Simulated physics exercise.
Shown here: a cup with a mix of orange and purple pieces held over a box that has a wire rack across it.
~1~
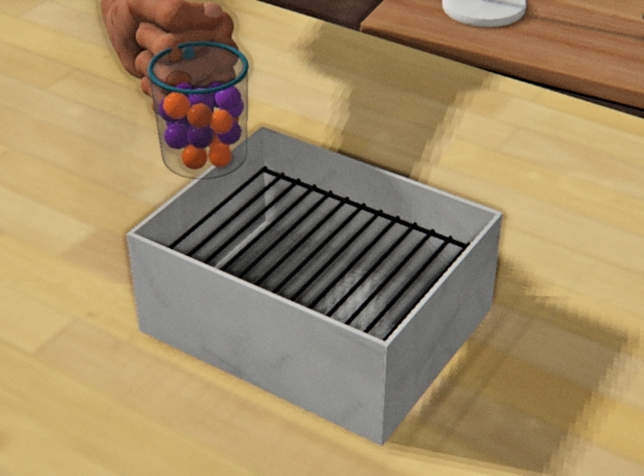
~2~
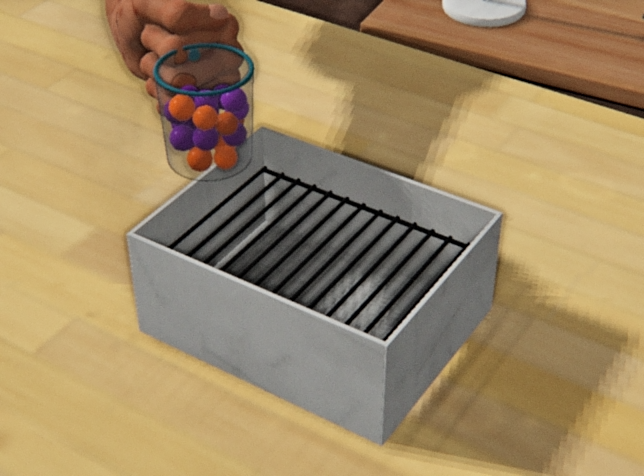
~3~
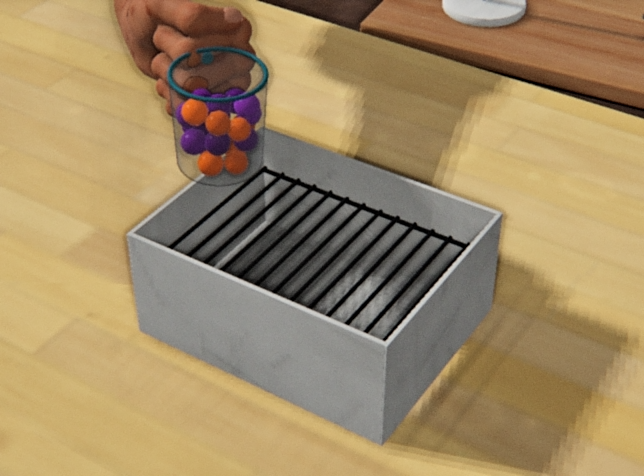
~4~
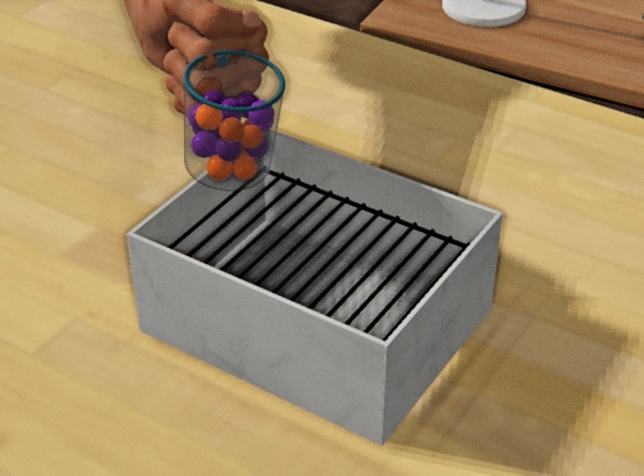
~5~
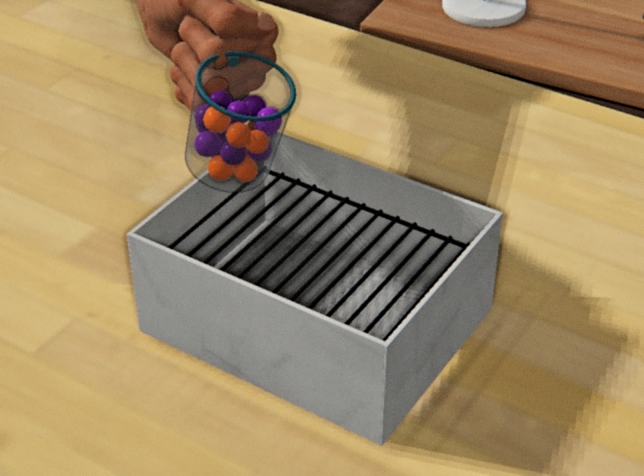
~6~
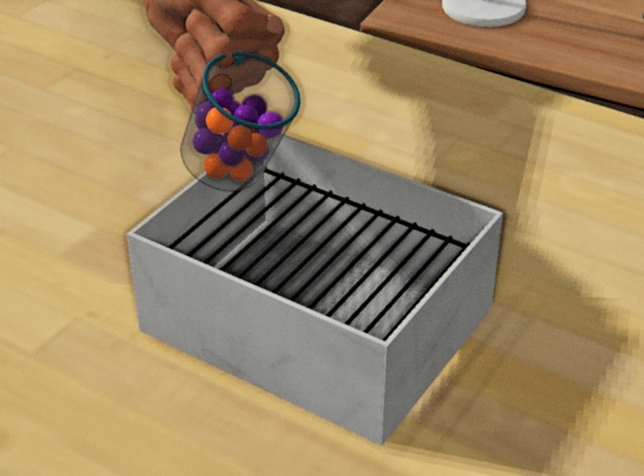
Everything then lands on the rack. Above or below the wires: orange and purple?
For orange: Retained above. Purple: Retained above.
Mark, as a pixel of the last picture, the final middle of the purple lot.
Its middle ends up around (338, 233) in the last picture.
Then, 0.37 s after the last picture, orange ones, all in the cup; purple ones, all in the cup.
Then, 0.77 s after the last picture, orange ones, most in the cup, a small part on or over the wires; purple ones, all in the cup.
Then, 1.24 s after the last picture, orange ones, all on or over the wires; purple ones, all on or over the wires.
At rest, orange ones, all on the wires, none under the rack; purple ones, all on the wires, none under the rack.
